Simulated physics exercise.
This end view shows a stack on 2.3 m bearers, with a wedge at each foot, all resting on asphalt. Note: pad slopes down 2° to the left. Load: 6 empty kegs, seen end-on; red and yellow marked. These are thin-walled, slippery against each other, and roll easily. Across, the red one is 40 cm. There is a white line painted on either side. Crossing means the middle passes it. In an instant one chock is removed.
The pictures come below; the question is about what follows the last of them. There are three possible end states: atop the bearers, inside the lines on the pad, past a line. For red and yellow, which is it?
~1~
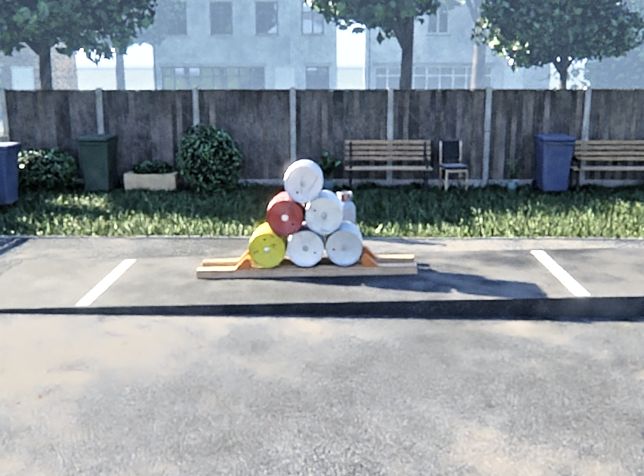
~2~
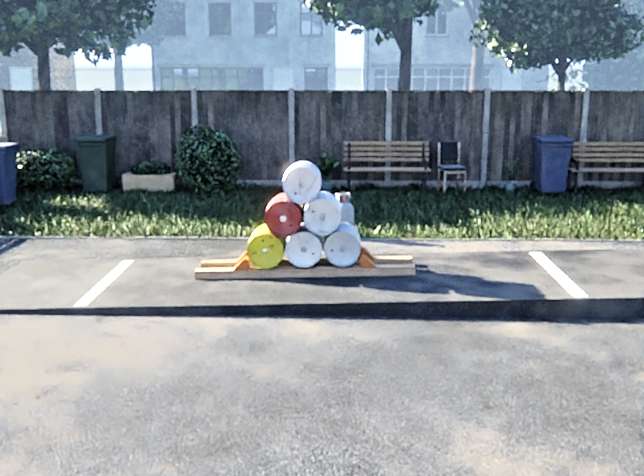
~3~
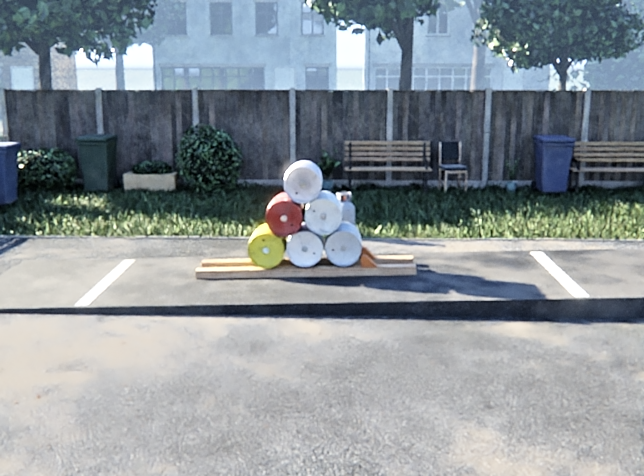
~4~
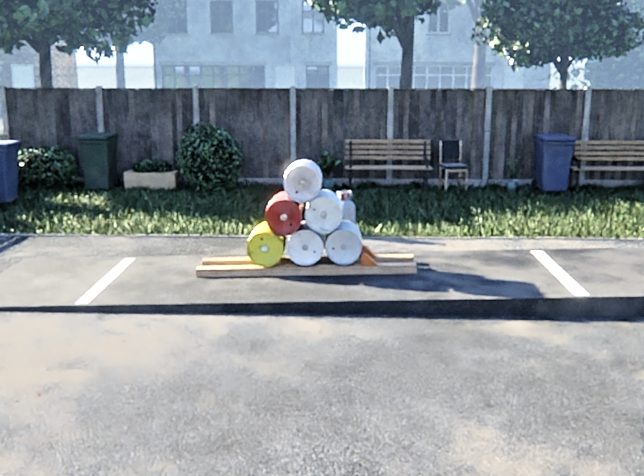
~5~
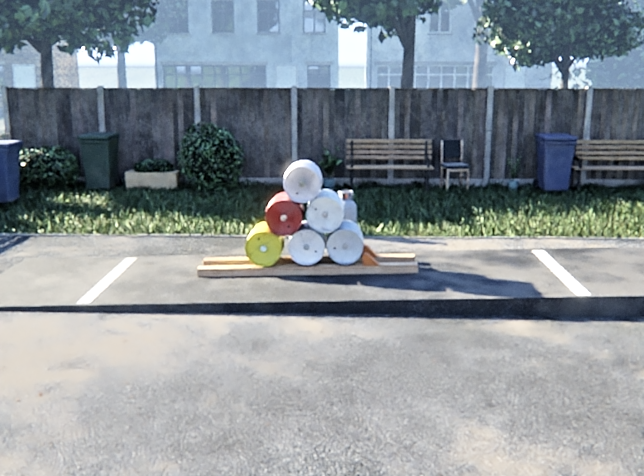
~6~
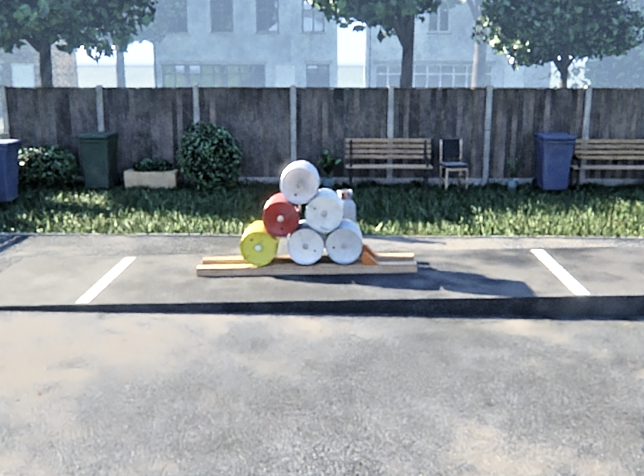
Red: Past a line; yellow: Past a line.
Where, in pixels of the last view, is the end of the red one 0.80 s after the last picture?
(268, 248), roughly.
Another 0.8 s on from the last picture, red is on the bearers, 75 cm from the bearers' left end, rolling left; yellow is on the bearers, 10 cm from the bearers' left end, rolling left; 0 of 6 have crossed.
Another 1.7 s on from the last picture, red is on the bearers, 60 cm from the bearers' left end, rolling left; yellow is off the bearers, 15 cm short of the left line, rolling left; 0 of 6 have crossed.
Another 2.9 s on from the last picture, red is off the bearers, 90 cm short of the left line, rolling left; yellow is past the left line; 1 of 6 has crossed.
Another 4.1 s on from the last picture, red is past the left line; yellow is past the left line; 2 of 6 have crossed.
In the end (10.2 s after the last picture), red is past the left line; yellow is past the left line; 3 of 6 have crossed.
